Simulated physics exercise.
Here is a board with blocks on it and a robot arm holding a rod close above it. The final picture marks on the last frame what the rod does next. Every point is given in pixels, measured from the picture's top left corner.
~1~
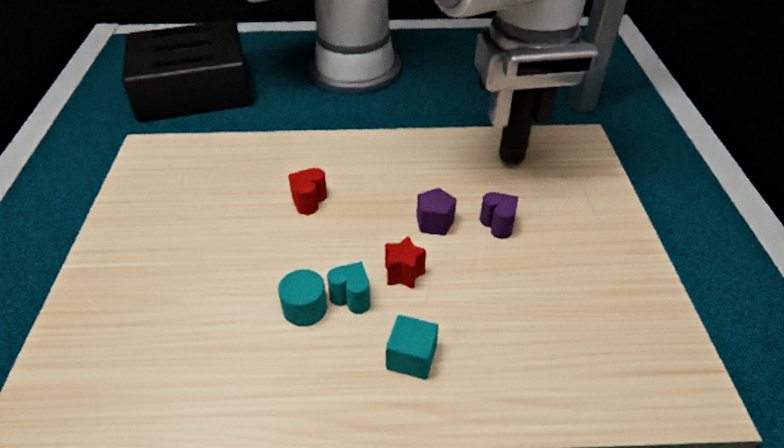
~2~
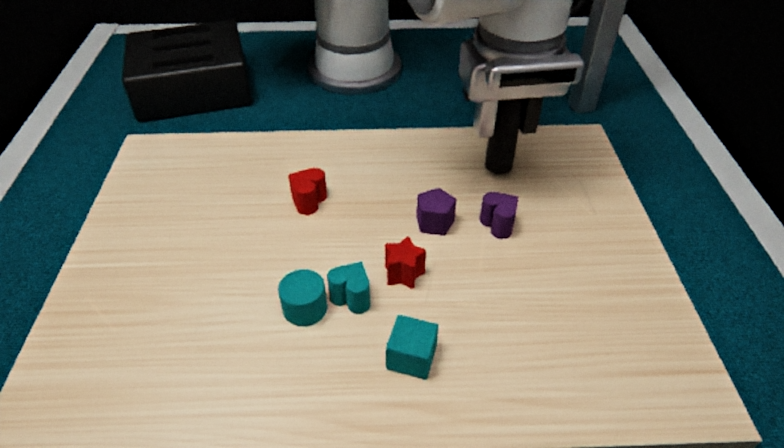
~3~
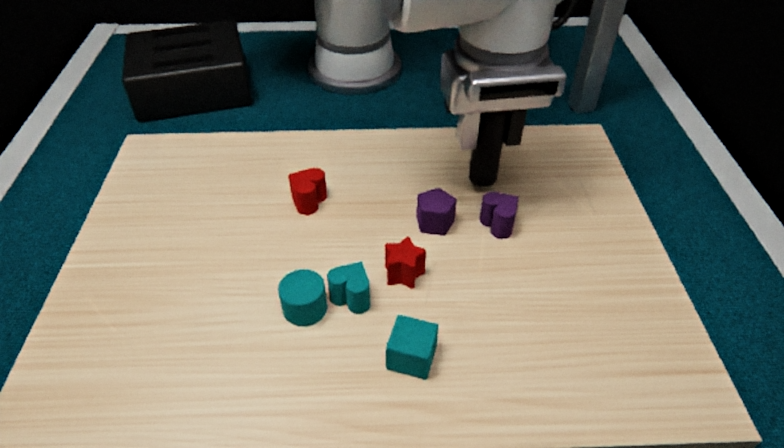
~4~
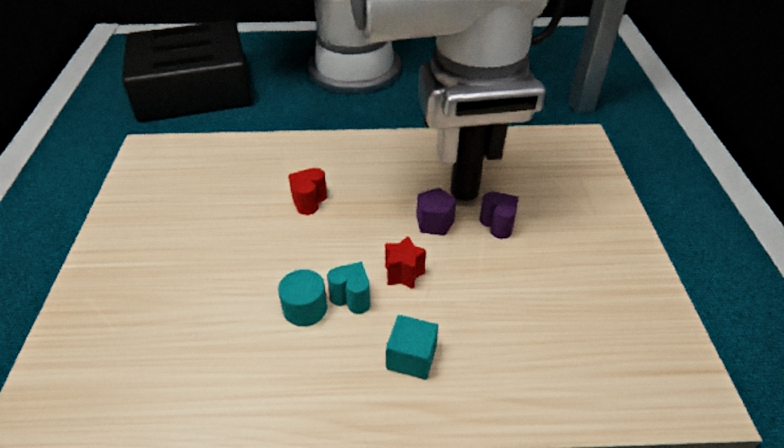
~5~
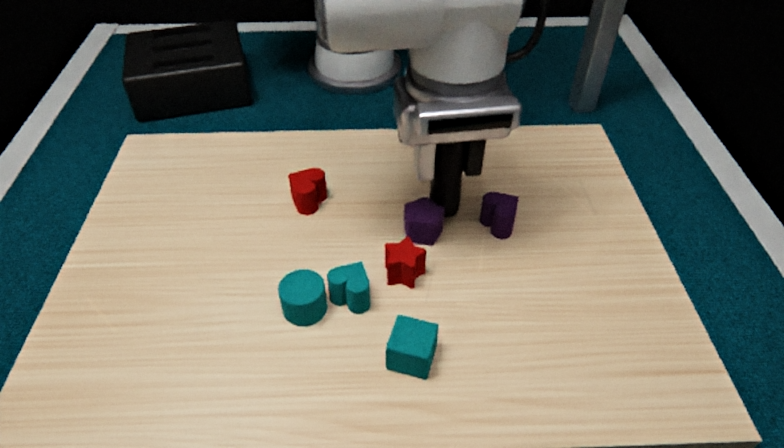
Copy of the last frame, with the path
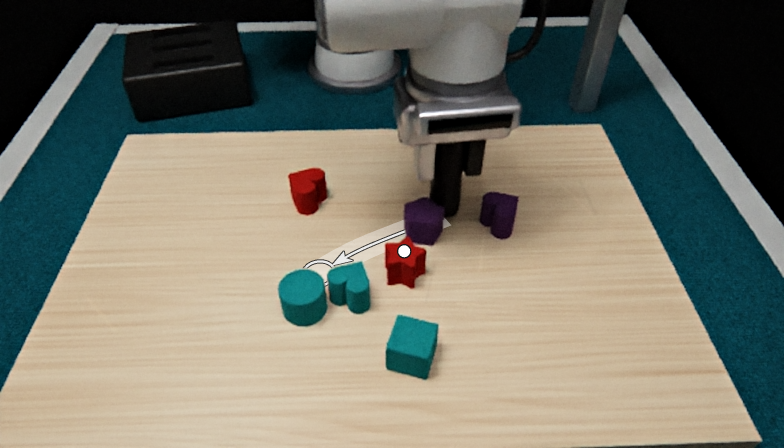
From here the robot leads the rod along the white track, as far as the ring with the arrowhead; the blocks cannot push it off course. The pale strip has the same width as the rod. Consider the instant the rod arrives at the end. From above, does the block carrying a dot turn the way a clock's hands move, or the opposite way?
If we look at it from overhead, the block carrying a dot pivots counter-clockwise.
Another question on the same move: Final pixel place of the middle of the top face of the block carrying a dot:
I'd place it at (401, 267), taking the centre of its top.
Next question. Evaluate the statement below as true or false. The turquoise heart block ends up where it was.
It is false.
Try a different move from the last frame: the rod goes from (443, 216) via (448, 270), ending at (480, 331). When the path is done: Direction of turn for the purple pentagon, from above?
From above, it looks like the purple pentagon goes clockwise.
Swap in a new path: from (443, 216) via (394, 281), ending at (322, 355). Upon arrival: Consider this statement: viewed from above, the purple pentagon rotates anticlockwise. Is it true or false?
Answer: False.
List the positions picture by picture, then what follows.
Rod tip at (512, 156); block tops, turquoise circle at (301, 286); turquoise heart block at (350, 276); red star block at (404, 251); purple pentagon at (436, 200), in the first frame.
Rod at (498, 166); blocks unchanged, in the second frame.
Rod at (483, 178); blocks unchanged, in the third frame.
Rod at (465, 193); blocks unchanged, in the fourth frame.
Rod at (444, 209); turquoise circle at (301, 286); turquoise heart block at (350, 276); red star block at (404, 251); purple pentagon at (424, 210), in the fifth frame.
Path on the board, from (443, 216) by way of (382, 241) to (319, 273); the dot is on the red star block.
On the path given first. One third of the way, rod at (402, 225); red star block at (401, 261), turned 15° anticlockwise; purple pentagon at (388, 233), turned 40° anticlockwise.
Two thirds of the way, rod at (360, 242); turquoise heart block at (347, 284), turned 20° clockwise; red star block at (401, 267), turned 40° anticlockwise; purple pentagon at (364, 255), turned 95° anticlockwise.
At the end, rod at (318, 266); turquoise circle in place; turquoise heart block at (349, 294), turned 40° clockwise; red star block at (401, 267), turned 40° anticlockwise; purple pentagon at (353, 263), turned 150° anticlockwise.
